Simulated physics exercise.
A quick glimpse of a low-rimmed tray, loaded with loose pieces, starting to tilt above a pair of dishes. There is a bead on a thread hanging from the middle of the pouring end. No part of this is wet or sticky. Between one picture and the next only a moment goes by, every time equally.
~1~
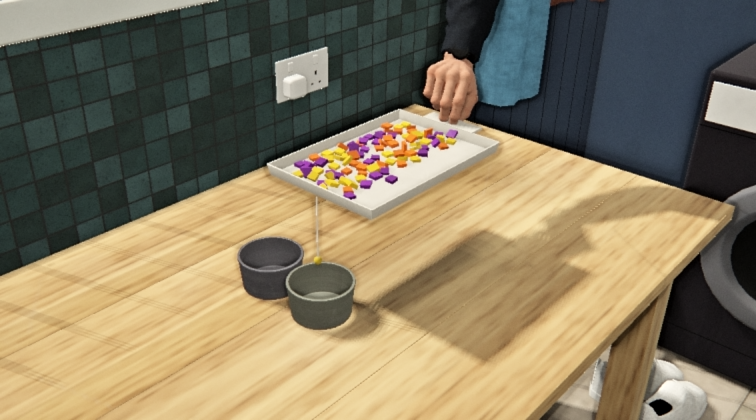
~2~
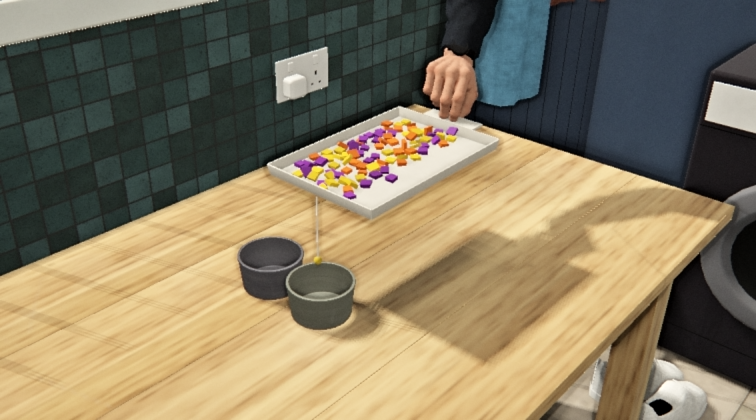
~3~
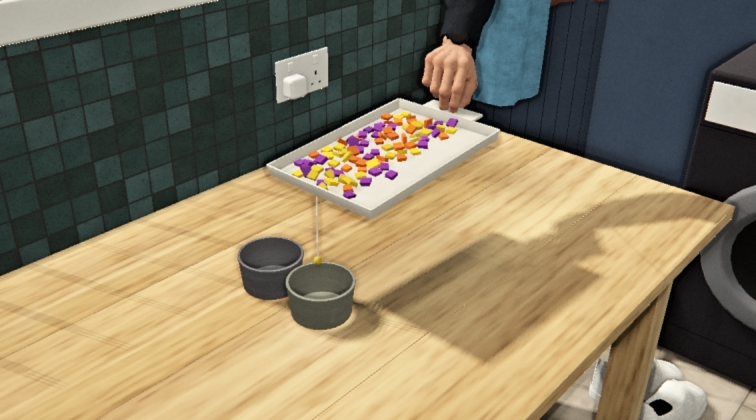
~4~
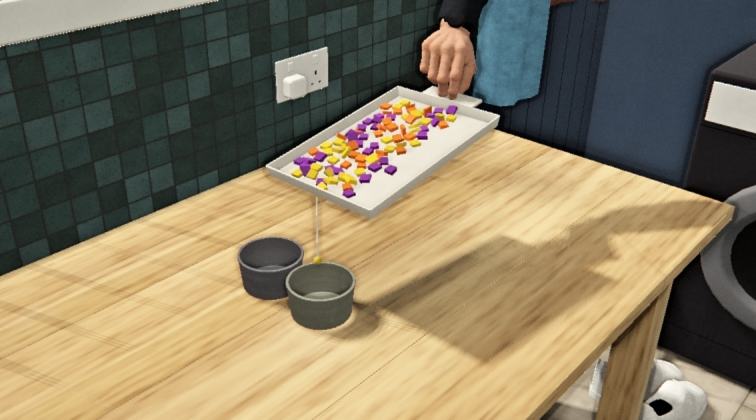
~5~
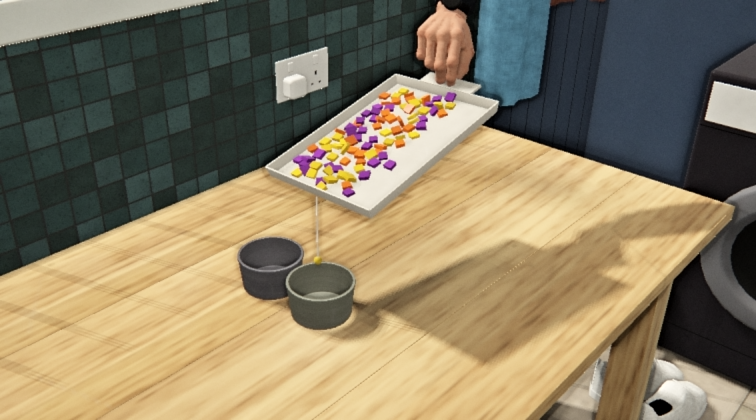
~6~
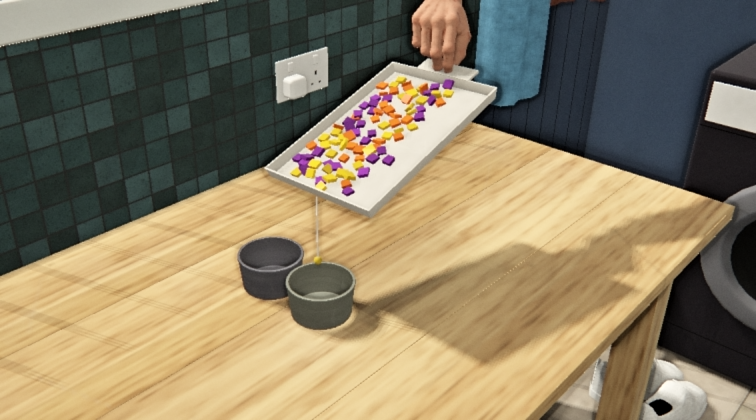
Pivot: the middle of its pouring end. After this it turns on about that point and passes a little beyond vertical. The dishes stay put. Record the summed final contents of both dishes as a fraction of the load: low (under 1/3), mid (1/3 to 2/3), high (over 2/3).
Recorded: Mid.
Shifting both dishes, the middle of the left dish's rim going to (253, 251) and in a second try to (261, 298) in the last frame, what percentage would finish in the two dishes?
Close to 60 in a hundred, then close to 20 in a hundred.
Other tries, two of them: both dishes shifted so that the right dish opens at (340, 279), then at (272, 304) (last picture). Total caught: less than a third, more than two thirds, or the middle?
First: Under a third. Second: Below one third.
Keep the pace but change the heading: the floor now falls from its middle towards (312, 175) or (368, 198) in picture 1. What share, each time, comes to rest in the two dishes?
About 80 % and 20 %.
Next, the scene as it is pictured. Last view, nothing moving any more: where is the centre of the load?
Roughly at pixel (285, 306).
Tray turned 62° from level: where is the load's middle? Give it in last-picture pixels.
(314, 166).
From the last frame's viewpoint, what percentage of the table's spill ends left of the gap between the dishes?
About 90 per cent.
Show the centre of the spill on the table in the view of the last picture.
About (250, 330).
Just after the last frame, tray tipped steeply; almost all on the tray; just a few in the air.
A moment on, tray tipped right over; roughly two thirds on the tray; about a tenth in the right dish; about a tenth in the left dish; roughly a quarter outside both; about a tenth in the air.
Further on, tray tipped past a quarter turn; roughly a quarter in the right dish; roughly a quarter in the left dish; roughly half outside both.
When it is over, tray tipped past a quarter turn; roughly a quarter in the right dish; roughly a quarter in the left dish; roughly half outside both.
